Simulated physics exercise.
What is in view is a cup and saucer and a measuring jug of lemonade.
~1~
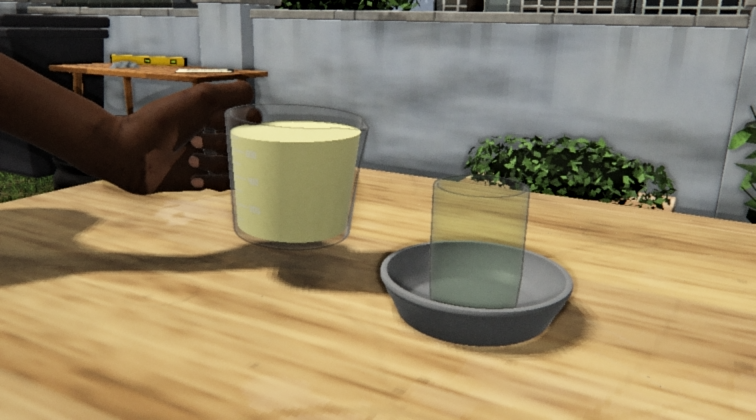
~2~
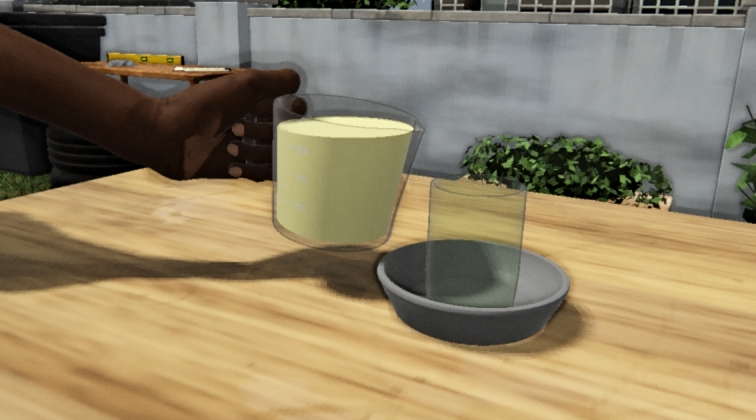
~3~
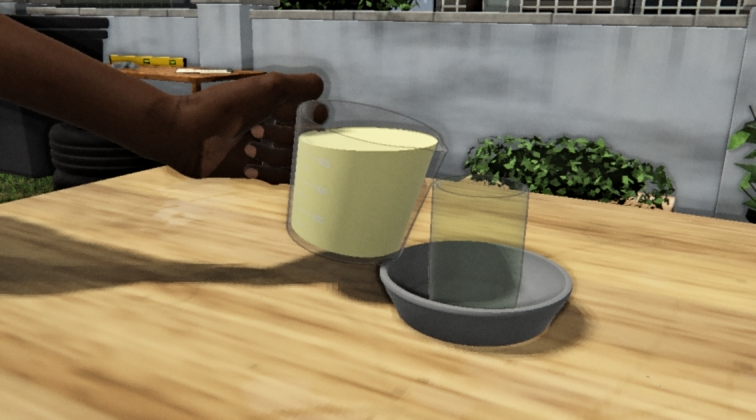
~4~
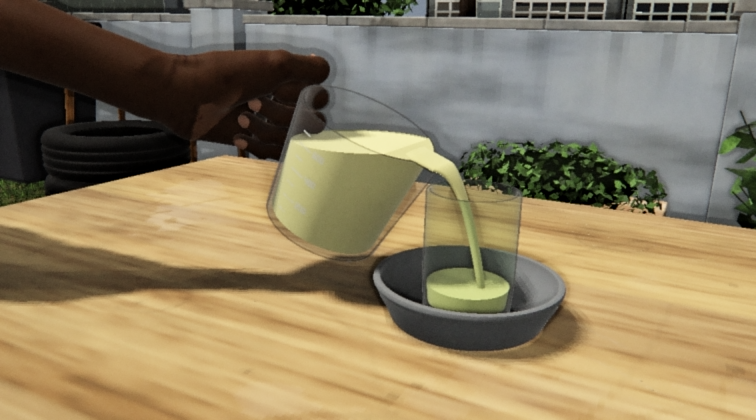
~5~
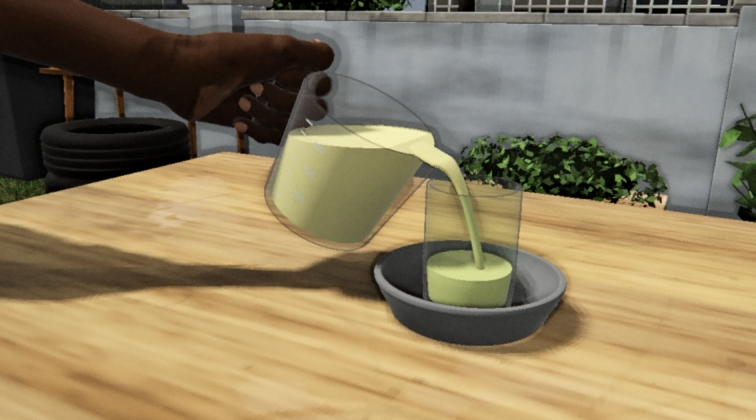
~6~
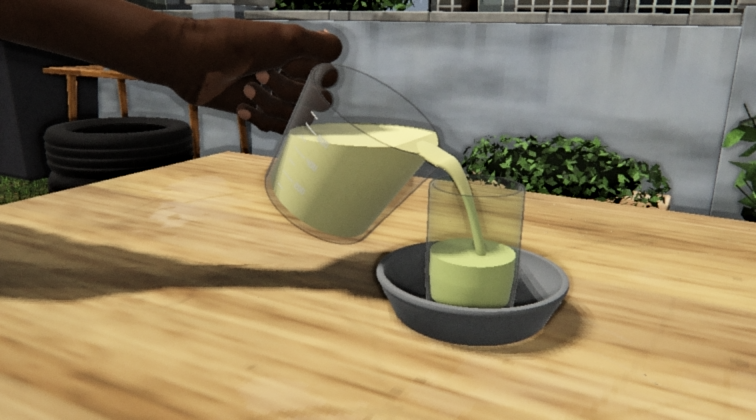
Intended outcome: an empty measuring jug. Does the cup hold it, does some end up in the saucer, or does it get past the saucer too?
The cup will not manage, and neither will the saucer.
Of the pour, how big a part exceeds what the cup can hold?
I'd say close to 55 per cent.
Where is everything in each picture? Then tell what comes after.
The hand lifts the measuring jug; measuring jug (295, 170) nearly full; cup (477, 241) empty; saucer (440, 312) dry, in the first frame.
The measuring jug is brought over; measuring jug nearly full, surface at (345, 128); cup (474, 240) empty, in the second frame.
The measuring jug is brought over; measuring jug (359, 178) nearly full; cup (477, 241) empty, in the third frame.
A stream runs into the cup; measuring jug (347, 171) tipped 25° with nearly all of its load; cup nearly empty, surface at (467, 284), in the fourth frame.
A stream runs into the cup; measuring jug (346, 161) tipped 30° with nearly all of its load; cup (471, 241) about a quarter full, in the fifth frame.
A stream runs into the cup; measuring jug (349, 154) tipped 35° with about three quarters of its load; cup about a third full, surface at (472, 253); saucer (437, 312) dry, in the sixth frame.
Soon after, the cup is full to the brim; the saucer is wet, with room to spare.
Later, the cup is full to the brim; the saucer is full and running over.
In the end, the cup is full to the brim; the saucer is full and running over.
